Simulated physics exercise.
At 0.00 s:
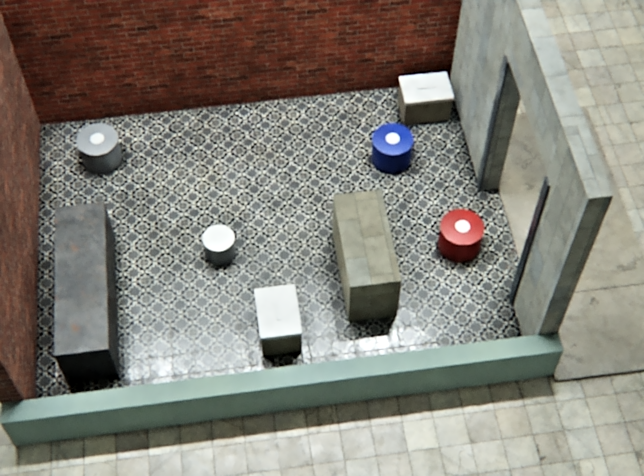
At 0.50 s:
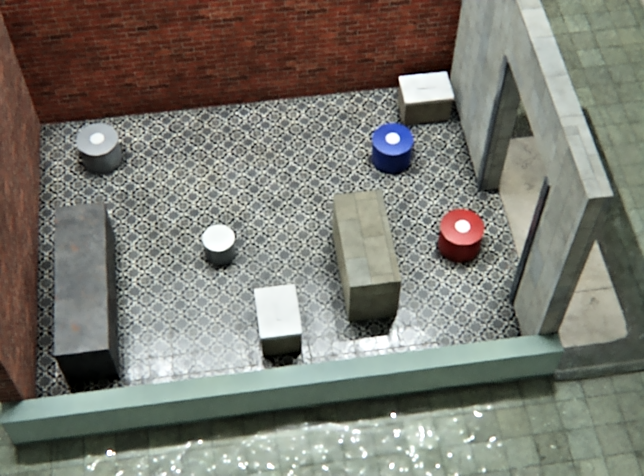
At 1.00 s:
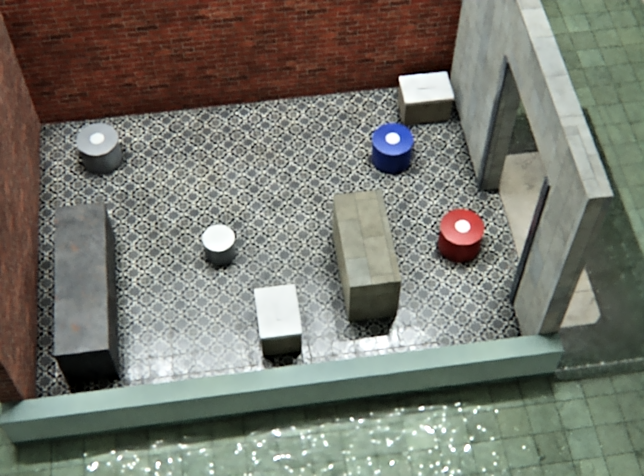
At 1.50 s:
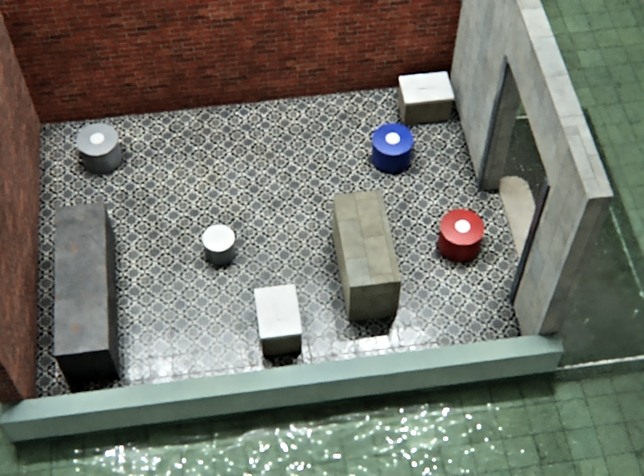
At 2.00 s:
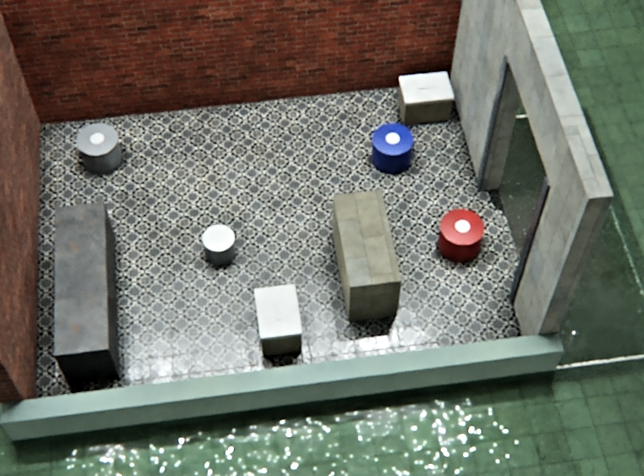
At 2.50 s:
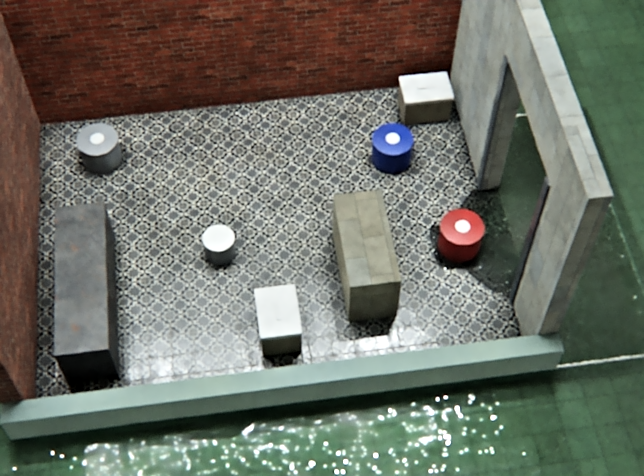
The video shows greenish water spreading over the paving outside a brick-walled room holding tubs and blocks, then covering the ground beyond the doorway at right and wetting the floor around the red tub, while the objects stay still.
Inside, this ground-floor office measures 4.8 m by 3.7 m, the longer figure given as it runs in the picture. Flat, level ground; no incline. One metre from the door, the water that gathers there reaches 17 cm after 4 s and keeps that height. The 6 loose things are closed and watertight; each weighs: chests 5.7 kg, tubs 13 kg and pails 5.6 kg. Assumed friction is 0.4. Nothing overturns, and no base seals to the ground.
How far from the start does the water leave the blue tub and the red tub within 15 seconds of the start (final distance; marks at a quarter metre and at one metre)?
Blue tub: A long trip. Red tub: A long trip.
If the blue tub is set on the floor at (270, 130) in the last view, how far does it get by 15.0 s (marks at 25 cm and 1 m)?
In that run it wanders far off.
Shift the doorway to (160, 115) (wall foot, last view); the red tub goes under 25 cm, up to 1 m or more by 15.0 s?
Well, the red tub scoots a little.
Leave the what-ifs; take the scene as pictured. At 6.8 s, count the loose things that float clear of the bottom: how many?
I count 0.
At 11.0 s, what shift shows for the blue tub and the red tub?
About 60 and 250 cm by then.
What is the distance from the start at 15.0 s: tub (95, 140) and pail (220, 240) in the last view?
They've ended up 80 cm and 50 cm away, in that order.
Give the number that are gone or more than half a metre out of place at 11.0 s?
Tally at that time: 3.
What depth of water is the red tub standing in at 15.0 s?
12 cm or so.
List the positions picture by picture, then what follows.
The first frame shows the blue tub at (393, 139) rests on the ground; the red tub at (462, 227), on the bottom; 0.0 m2 under water; 0 of 6 have shifted.
The second frame shows the blue tub at (393, 139), on the bottom; the red tub at (462, 227), on the bottom; water covers 0.0 m2; 0 of 6 have shifted.
The third frame shows the blue tub at (393, 139), on the bottom; the red tub at (462, 227) rests on the ground; water covers 0.0 m2; 0 of 6 have shifted.
The fourth frame shows the blue tub at (393, 139) rests on the ground; the red tub at (462, 227), on the bottom; water covers 0.0 m2; 0 of 6 have shifted.
The fifth frame shows the blue tub at (393, 139), on the bottom; the red tub at (462, 227) rests on the ground; 0.0 m2 under water; 0 of 6 have shifted.
The sixth frame shows the blue tub at (393, 139) rests on the ground; the red tub at (462, 227) rests on the ground; 0.3 m2 under water; 0 of 6 have shifted.
After 3.5 s the blue tub is near (393, 139), 0.0 m from its start, aground; the red tub is near (447, 228), 0.2 m from its start, aground; 0 afloat.
After 6.8 s the blue tub is near (390, 129), 0.1 m from its start, aground; the red tub is near (350, 156), 1.5 m from its start, aground; 0 afloat.
After 11.0 s the blue tub is near (364, 102), 0.6 m from its start, aground; the red tub is near (257, 113), 2.7 m from its start, aground; 2 afloat.
After 15.0 s the blue tub is near (155, 145), 2.6 m from its start, afloat; the red tub is near (96, 113), 4.2 m from its start, afloat; 5 afloat.
